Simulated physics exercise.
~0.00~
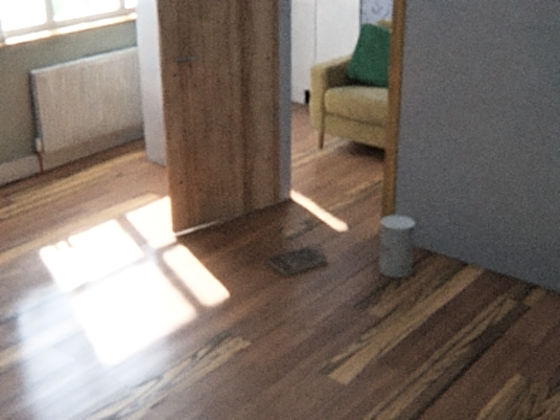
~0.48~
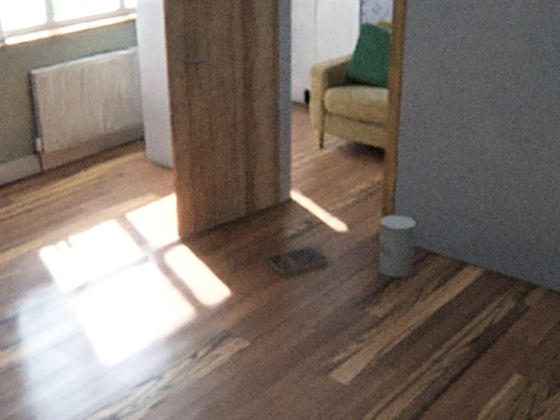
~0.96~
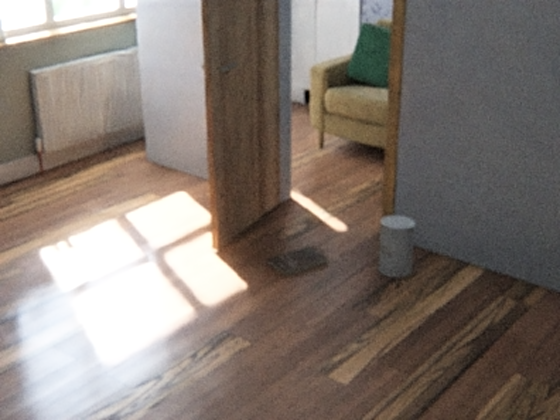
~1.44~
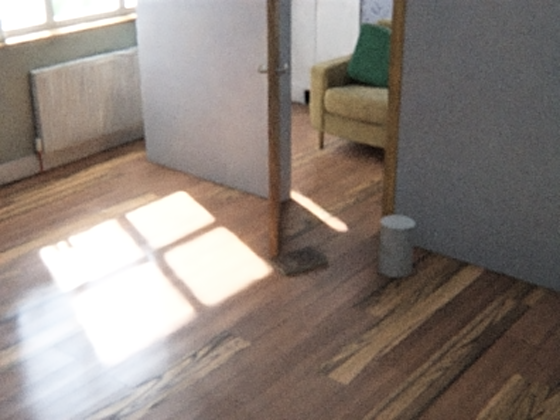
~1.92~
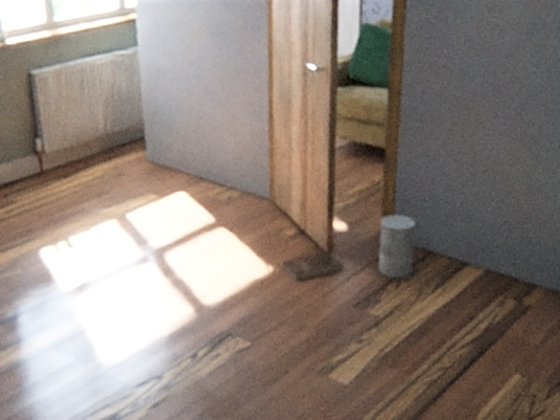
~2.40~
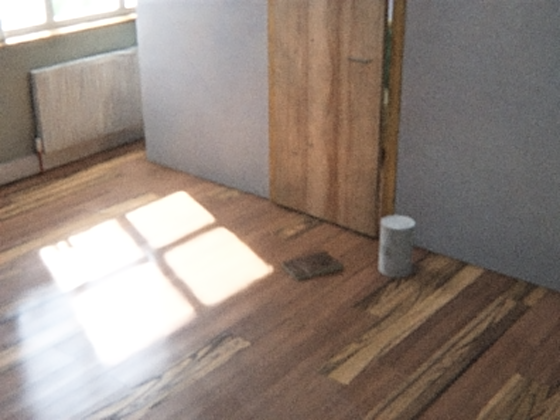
A wooden door swung around across the sunlit wooden floor, nudging a flat brown book slightly to the right as it passed, and closed in its doorway, hiding the armchair with the green cushion while a white canister stood still nearby.
